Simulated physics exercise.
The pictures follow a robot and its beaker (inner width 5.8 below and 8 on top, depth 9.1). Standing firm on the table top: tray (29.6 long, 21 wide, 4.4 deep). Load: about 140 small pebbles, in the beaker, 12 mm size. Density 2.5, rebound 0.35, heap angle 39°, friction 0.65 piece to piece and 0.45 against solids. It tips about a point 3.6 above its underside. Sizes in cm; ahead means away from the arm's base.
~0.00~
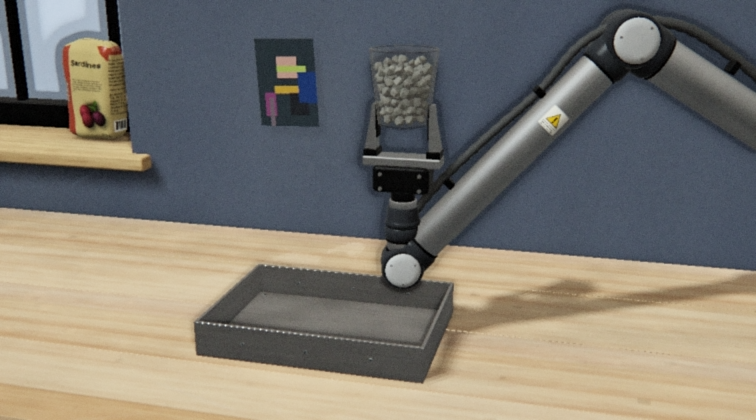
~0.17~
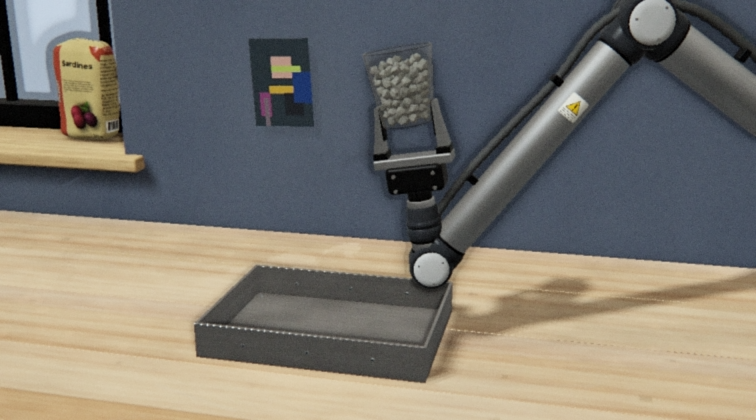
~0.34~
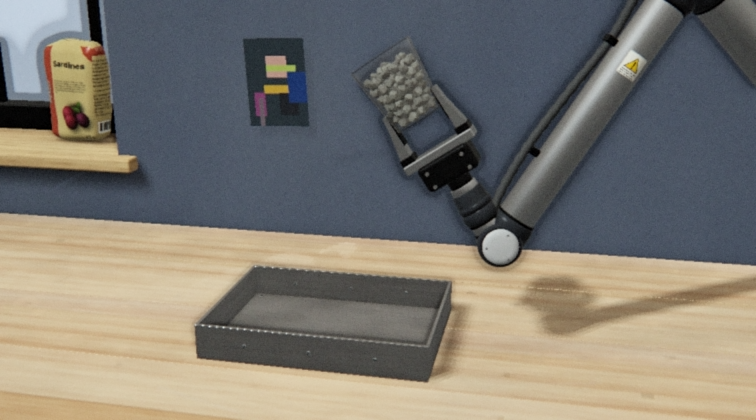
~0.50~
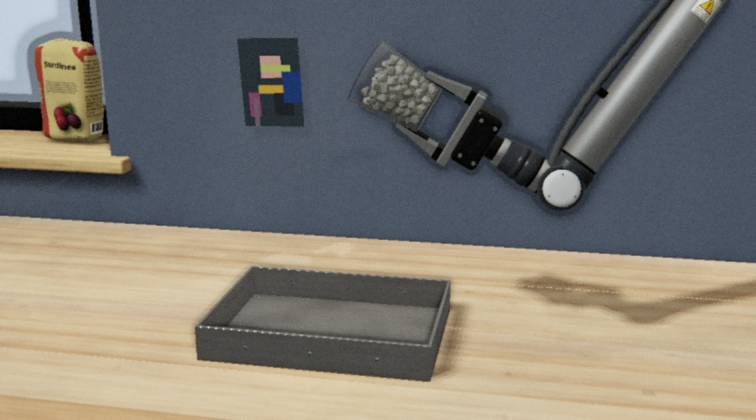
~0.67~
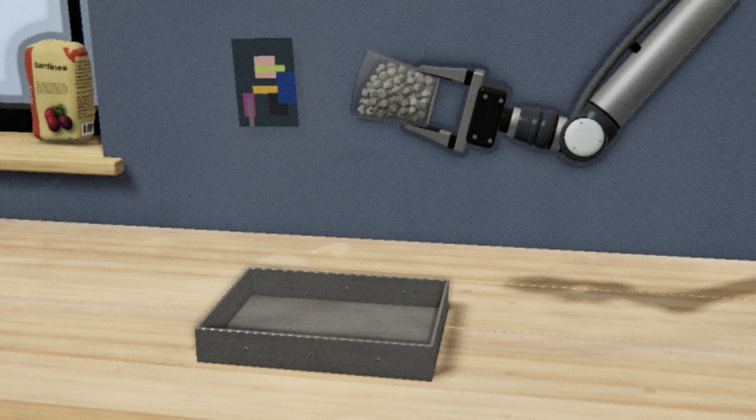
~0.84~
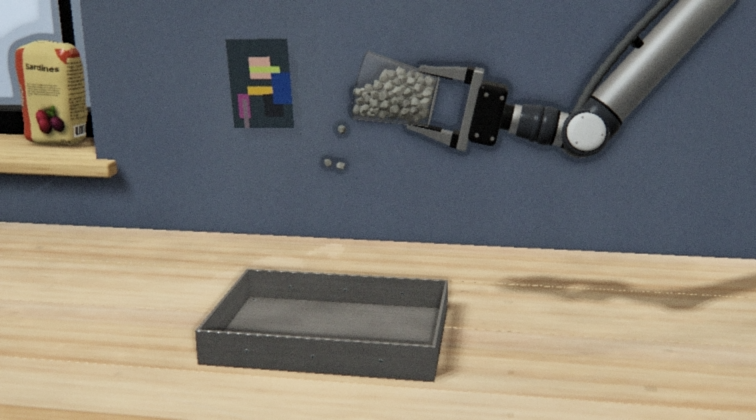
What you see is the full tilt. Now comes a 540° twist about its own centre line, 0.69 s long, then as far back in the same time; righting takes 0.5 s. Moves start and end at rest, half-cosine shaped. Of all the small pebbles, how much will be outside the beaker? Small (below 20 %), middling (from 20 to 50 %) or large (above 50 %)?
Answer: Middling; from 20 to 50 % of the small pebbles finish outside the beaker.
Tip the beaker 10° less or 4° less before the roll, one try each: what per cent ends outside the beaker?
About 5 and 15 per cent.
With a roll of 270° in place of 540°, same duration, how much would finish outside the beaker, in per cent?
It would be near 30 per cent.
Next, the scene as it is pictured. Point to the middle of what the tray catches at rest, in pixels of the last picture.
Near (301, 330).
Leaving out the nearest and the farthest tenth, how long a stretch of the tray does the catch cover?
About 12 cm.
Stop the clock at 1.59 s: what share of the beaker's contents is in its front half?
Roughly 50 per cent.
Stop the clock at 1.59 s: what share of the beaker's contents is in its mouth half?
About 40 per cent.
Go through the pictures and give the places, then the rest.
In the first picture, the beaker middle at (404, 88), upright; upper third of the load around (403, 71), from x 380 to 430, top at y 60; 145 in the beaker.
In the second picture, the beaker middle at (403, 88), tipped 10°; upper third of the load around (404, 72), from x 375 to 425, top at y 60.
In the third picture, the beaker middle at (401, 88), tipped 34°; upper third of the load around (400, 73), from x 370 to 430, top at y 55.
In the fourth picture, the beaker middle at (399, 91), tipped 61°; upper third of the load around (394, 77), from x 365 to 435, top at y 60.
In the fifth picture, the beaker middle at (398, 93), tipped 77°; upper third of the load around (397, 81), from x 365 to 430, top at y 65.
In the sixth picture, the beaker middle at (398, 93), tipped 79°; upper third of the load around (402, 83), from x 330 to 430, top at y 70; 142 in the beaker, 3 in flight or on a rim.
After 1.59 s, tipped 79°, highest piece 36 above the table; 120 in the beaker, 23 in the tray, 2 in flight or on a rim.
After 2.34 s, tipped 68°, highest piece 35 above the table; 108 in the beaker, 35 in the tray, 1 on the table or floor, 1 in flight or on a rim.
After 2.92 s, upright, highest piece 38 above the table; 107 in the beaker, 37 in the tray, 1 on the table or floor.
After 3.62 s, upright, highest piece 38 above the table; 107 in the beaker, 37 in the tray, 1 on the table or floor.
In the end, 107 in the beaker, 37 in the tray, 1 on the table or floor. That is 26 % outside the beaker.
